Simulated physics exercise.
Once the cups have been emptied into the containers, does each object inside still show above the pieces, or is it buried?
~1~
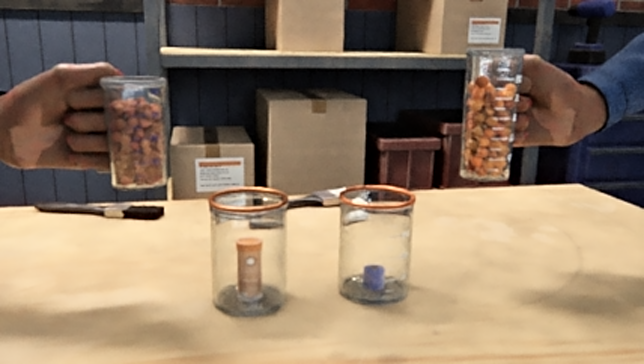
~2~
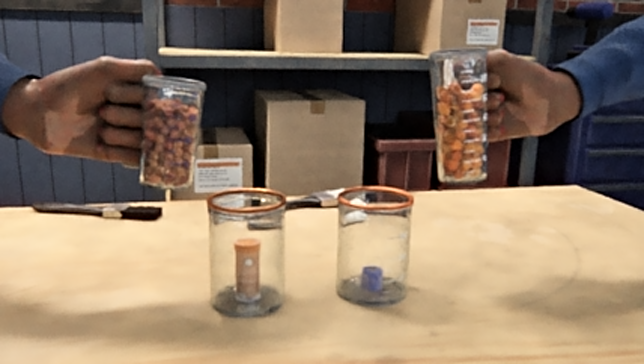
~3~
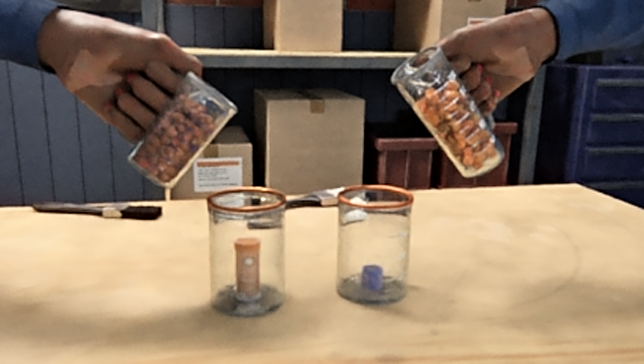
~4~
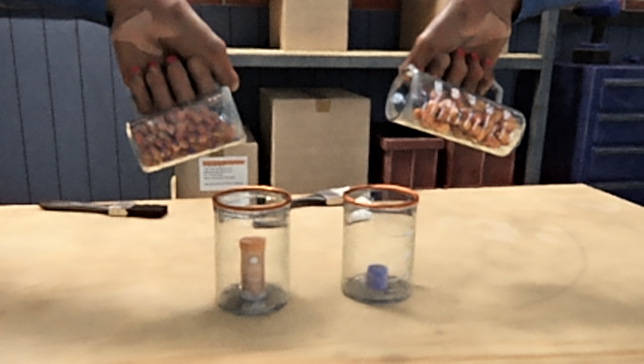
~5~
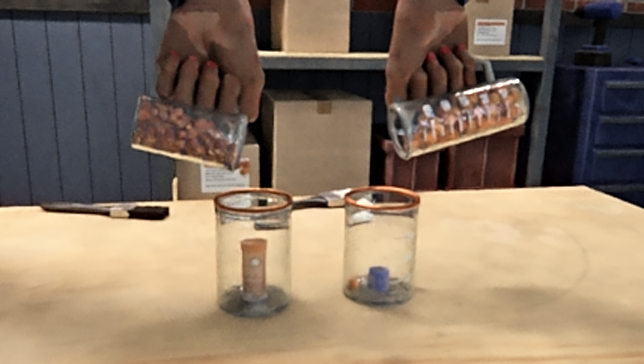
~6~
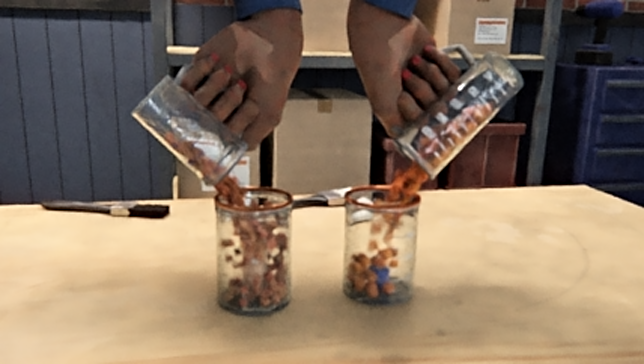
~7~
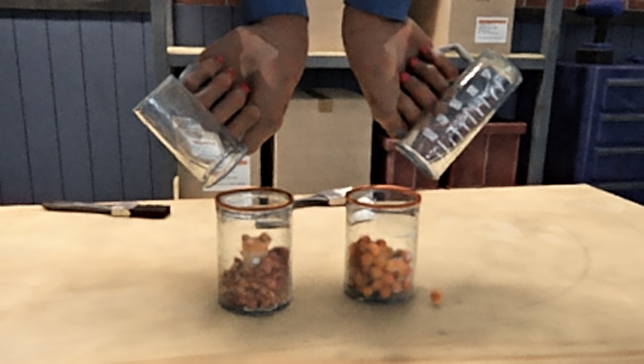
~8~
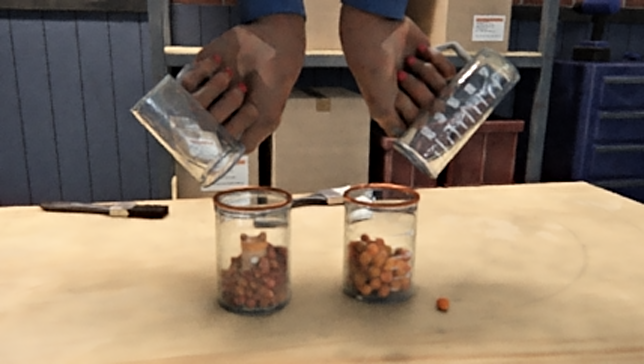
The orange object on the left still shows its top above the pieces, while the blue object on the right is buried out of sight.
